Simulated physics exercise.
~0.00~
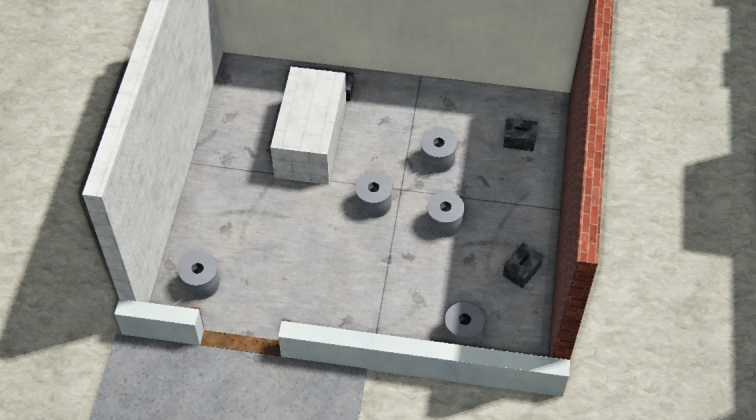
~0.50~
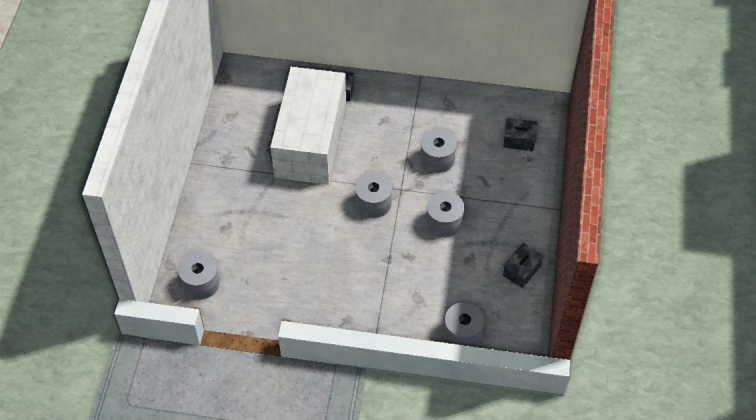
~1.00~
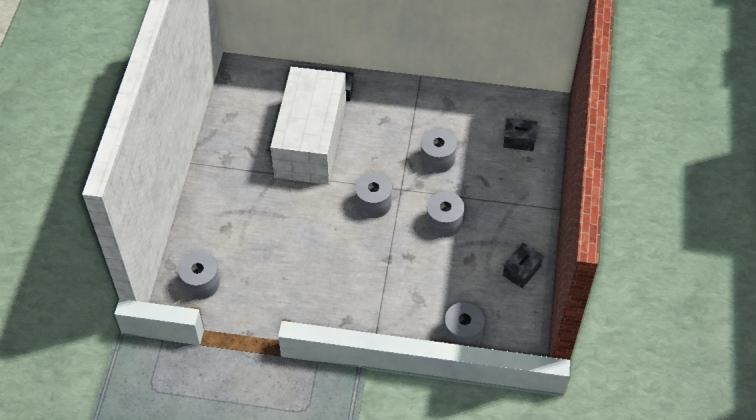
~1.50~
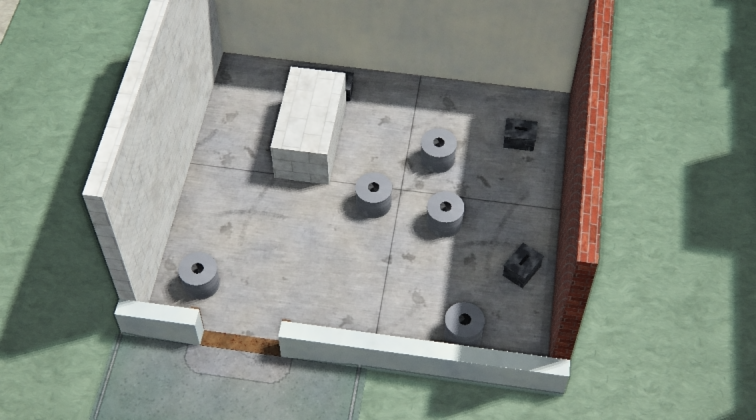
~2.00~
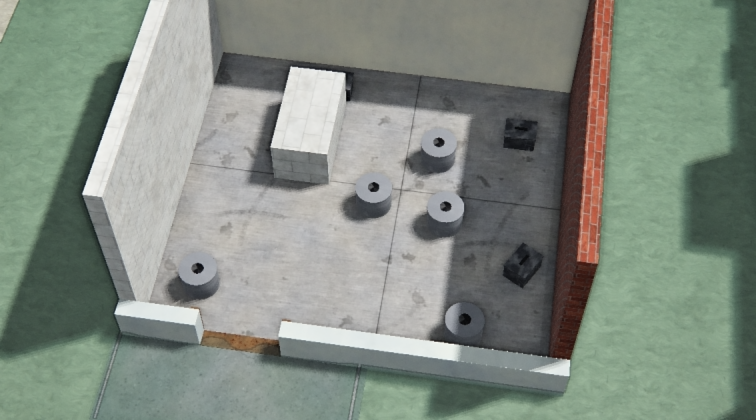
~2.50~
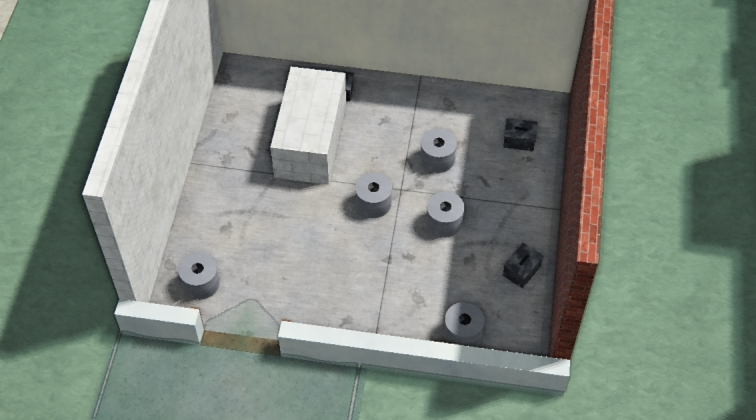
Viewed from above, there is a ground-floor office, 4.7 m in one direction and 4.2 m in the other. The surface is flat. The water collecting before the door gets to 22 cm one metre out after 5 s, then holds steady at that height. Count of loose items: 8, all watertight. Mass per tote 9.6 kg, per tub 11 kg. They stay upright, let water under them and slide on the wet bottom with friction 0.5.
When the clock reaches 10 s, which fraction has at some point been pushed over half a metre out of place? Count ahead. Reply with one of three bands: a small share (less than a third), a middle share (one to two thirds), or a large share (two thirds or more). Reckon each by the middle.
A small share, less than a third.
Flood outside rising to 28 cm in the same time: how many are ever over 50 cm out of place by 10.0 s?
That would make 4 of them.
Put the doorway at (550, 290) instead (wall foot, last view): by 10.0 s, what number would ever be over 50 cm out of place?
The answer then is 3.
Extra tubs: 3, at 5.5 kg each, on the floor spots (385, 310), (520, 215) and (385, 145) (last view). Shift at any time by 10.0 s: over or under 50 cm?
One: Within it. Two: Within it. Three: Beyond it.
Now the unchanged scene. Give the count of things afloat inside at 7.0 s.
At that time, 0.
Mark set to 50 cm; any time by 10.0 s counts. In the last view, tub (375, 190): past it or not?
I'd say farther.
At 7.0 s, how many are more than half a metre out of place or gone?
Count: 0.
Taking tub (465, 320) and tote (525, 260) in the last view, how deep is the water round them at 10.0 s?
Depths: Near 2 cm, then near 2 cm.
After 3.5 s 0 of 8 are over 50 cm from their spots; 0 afloat.
After 4.5 s 0 of 8 are over 50 cm from their spots; 0 afloat.
After 7.0 s 0 of 8 are over 50 cm from their spots; 0 afloat.
After 10.0 s 2 of 8 are over 50 cm from their spots, and 2 have been at some point; 0 afloat.
